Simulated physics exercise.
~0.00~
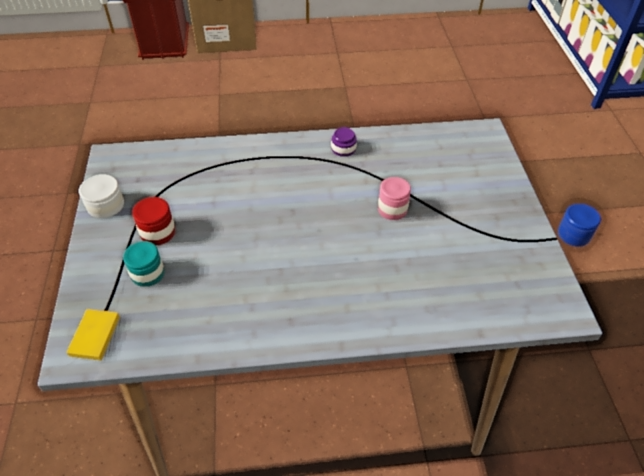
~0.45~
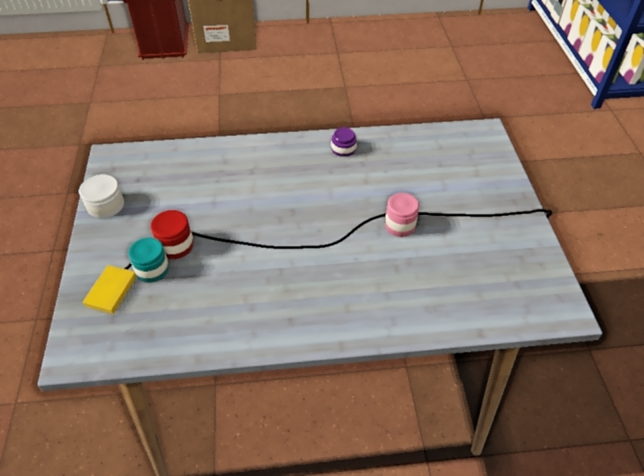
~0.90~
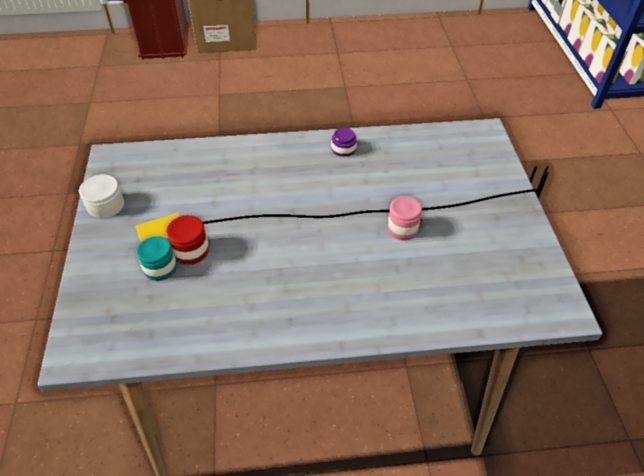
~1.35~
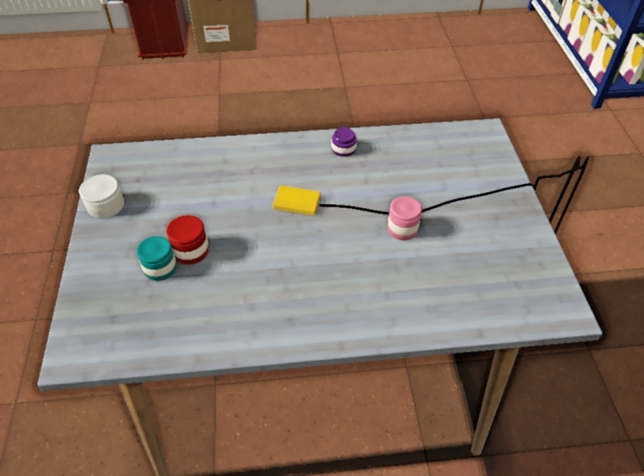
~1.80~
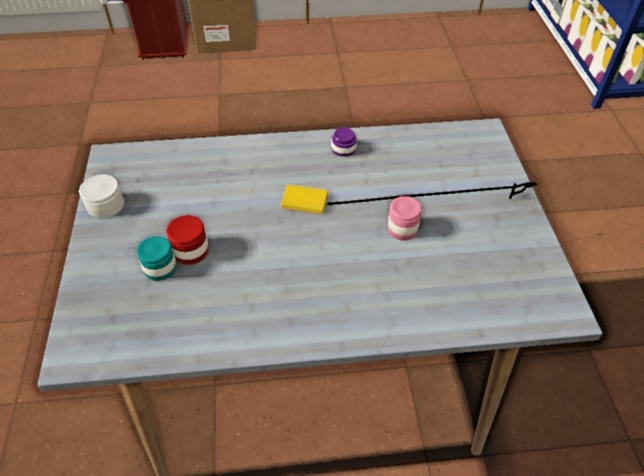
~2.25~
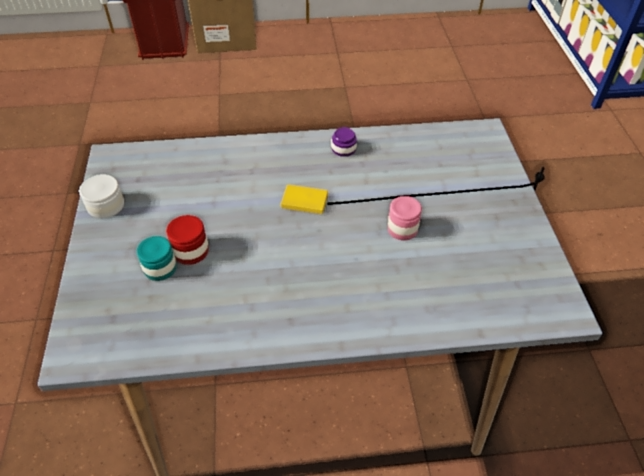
A flat yellow phone lies at the left of a pale wooden table on a tiled floor, seen from above, tied by a curving black cable to a blue speaker just past the right edge. Red, teal and white canisters stand at the left, a pink one right of centre and a purple jar at the back. The speaker drops out of sight, and the tightening cable nudges the red, teal and pink containers. The phone slides up past the red canister, then rightward across the table. It stops near the middle, the cable straight behind the pink canister, while the white canister and purple jar stay put.
